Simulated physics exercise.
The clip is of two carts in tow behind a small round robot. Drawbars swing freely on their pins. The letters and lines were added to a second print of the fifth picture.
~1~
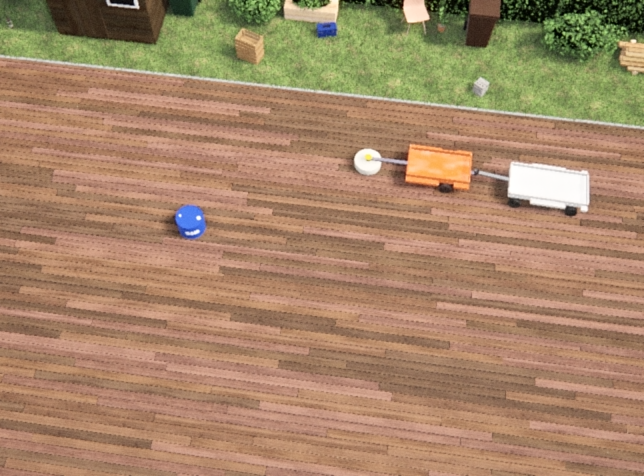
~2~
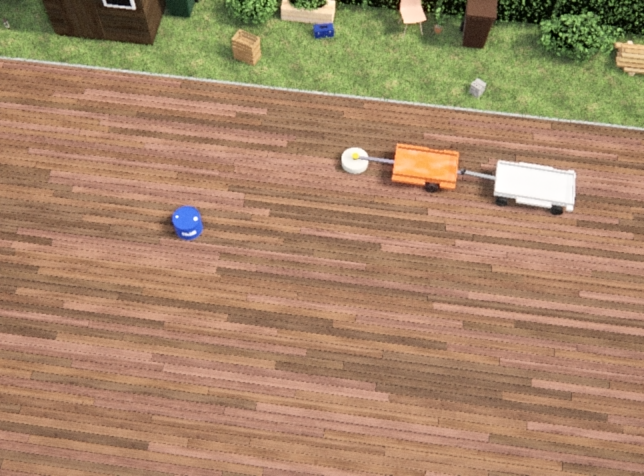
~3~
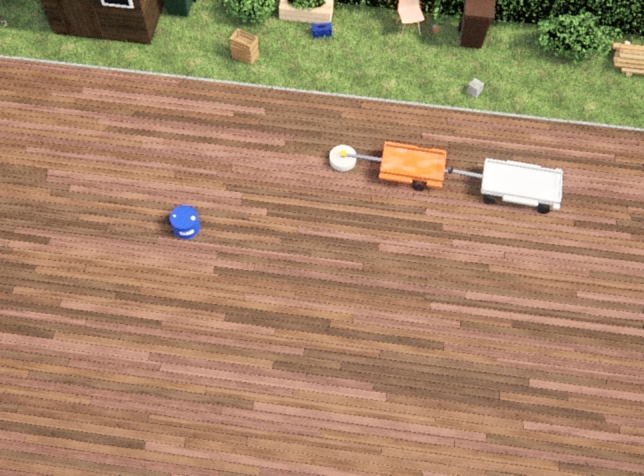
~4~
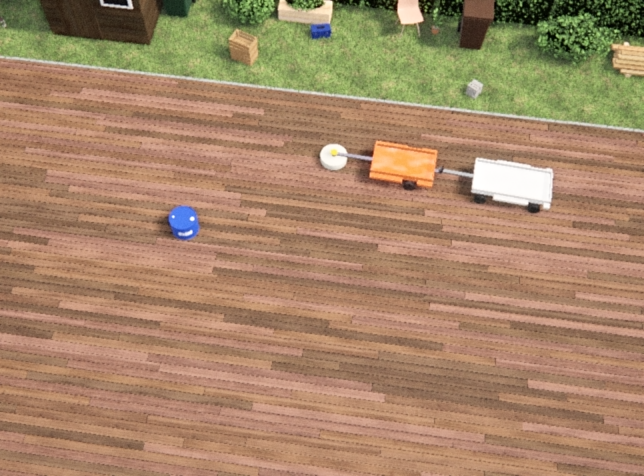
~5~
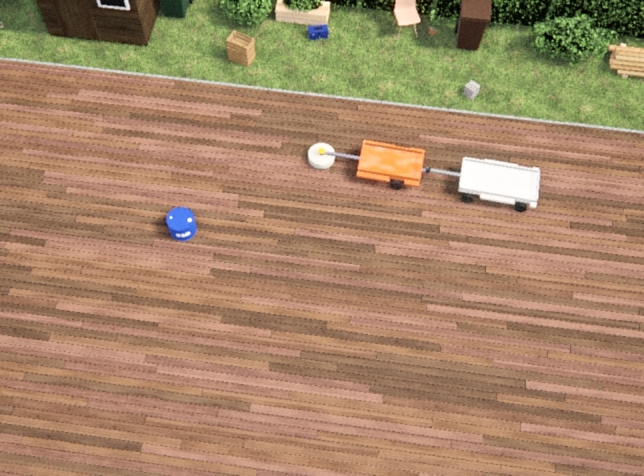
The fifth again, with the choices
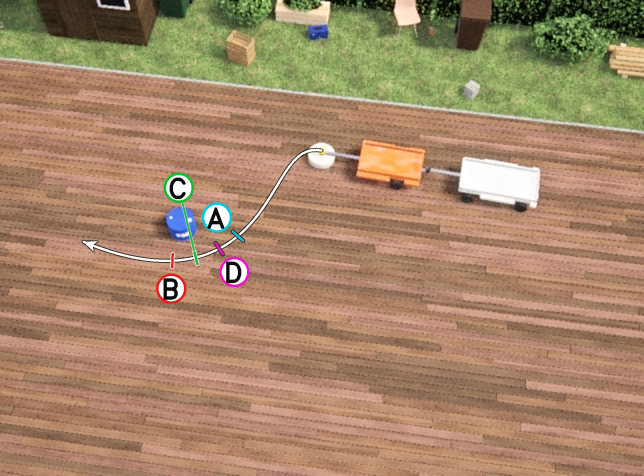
Small round white robot towing an orange cart and a white cart leftward across wooden decking, past a blue tub.
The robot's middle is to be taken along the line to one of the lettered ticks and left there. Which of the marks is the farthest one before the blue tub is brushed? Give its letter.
All is well up to B.
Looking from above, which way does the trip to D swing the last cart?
For that mark, anticlockwise.
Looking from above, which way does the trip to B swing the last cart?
For that mark, anticlockwise.
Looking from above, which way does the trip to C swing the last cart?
For that mark, anticlockwise.
On the copy, A at (238, 236); B at (172, 261); C at (196, 258); D at (219, 249); the route from (322, 151) via (230, 242) to (83, 242).
On B. First, robot (276, 192), last cart (447, 170).
Then, robot (233, 244), last cart (388, 167).
Finally, robot (174, 264), last cart (338, 182); nothing has been touched.
By contrast, A is safe but short; C is safe but short; D is safe but short.
